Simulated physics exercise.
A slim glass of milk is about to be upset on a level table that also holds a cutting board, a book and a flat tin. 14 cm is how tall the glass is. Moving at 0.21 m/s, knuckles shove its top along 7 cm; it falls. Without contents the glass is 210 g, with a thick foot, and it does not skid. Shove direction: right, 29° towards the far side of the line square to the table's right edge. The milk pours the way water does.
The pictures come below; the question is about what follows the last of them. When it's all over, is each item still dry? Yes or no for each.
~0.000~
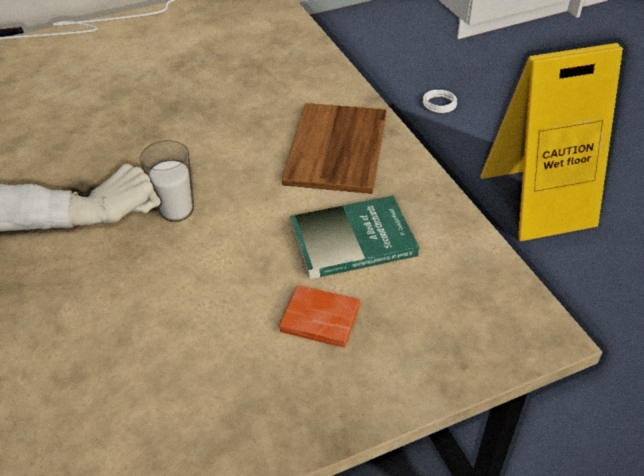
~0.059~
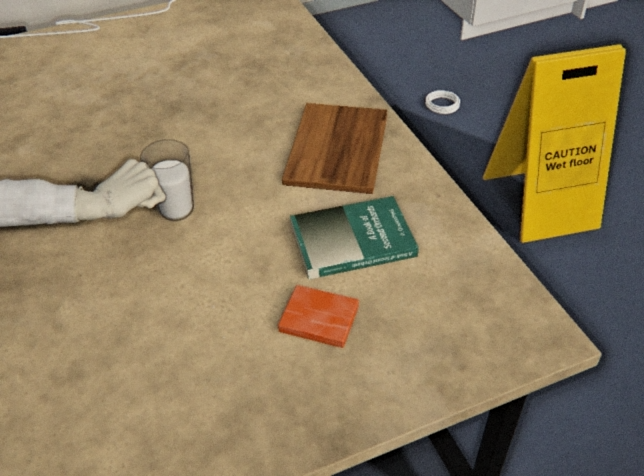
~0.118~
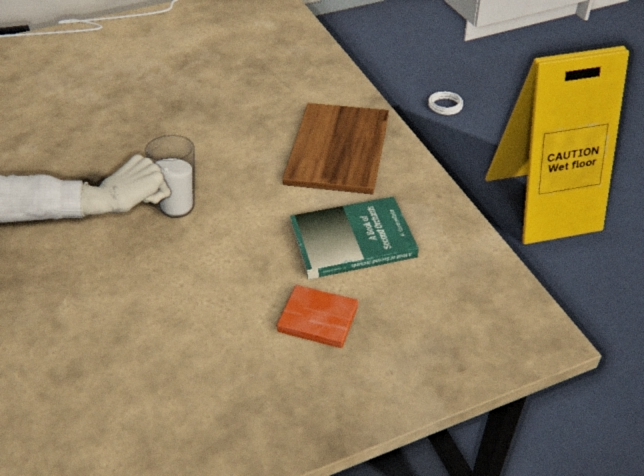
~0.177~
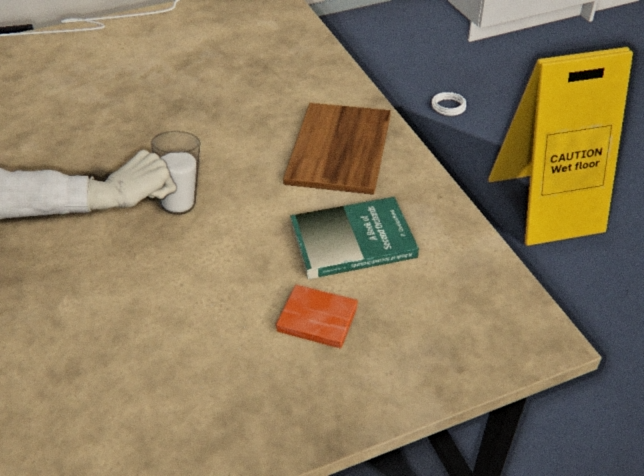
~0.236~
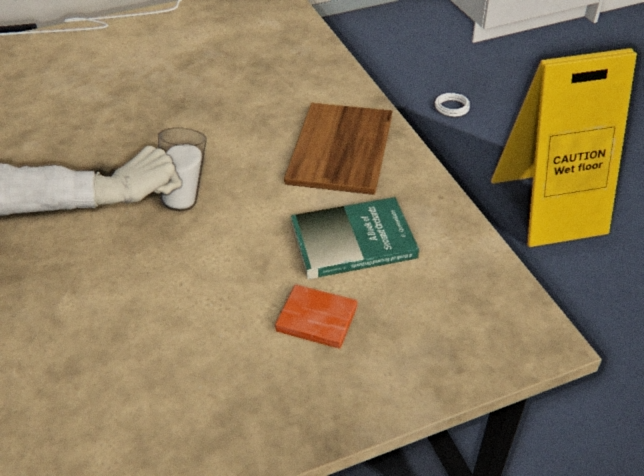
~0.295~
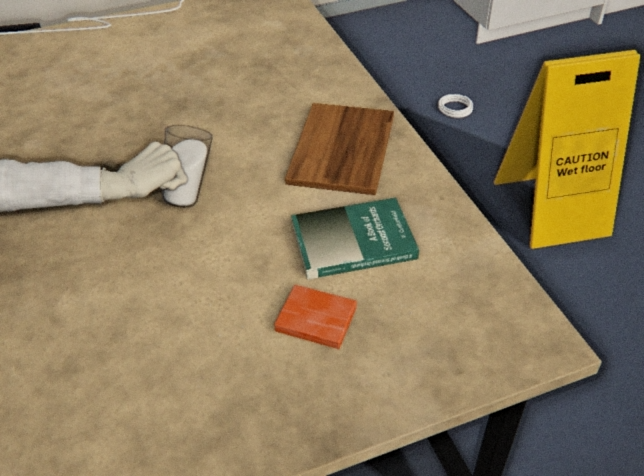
Cutting board - no, it got wet. Book - yes, still dry. Flat tin - yes, still dry.
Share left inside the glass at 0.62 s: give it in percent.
I'd estimate near 80 %.
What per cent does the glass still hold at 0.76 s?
Pretty close to 46 %, I reckon.
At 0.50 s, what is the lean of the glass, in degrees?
It is at some 60°.
By 0.50 s the tilt is 60° and 100 per cent is in the glass, 0 has run off the table; wet so far, nothing.
By 0.62 s the tilt is 86° and 81 per cent is in the glass, 0 has run off the table; wet so far, nothing.
By 0.76 s the tilt is 86° and 45 per cent is in the glass, 0 has run off the table; wet so far, cutting board.
By 1.00 s the tilt is 86° and 22 per cent is in the glass, 2 has run off the table; wet so far, cutting board.
At rest 6 per cent is in the glass, 24 has run off the table; wet so far, cutting board.
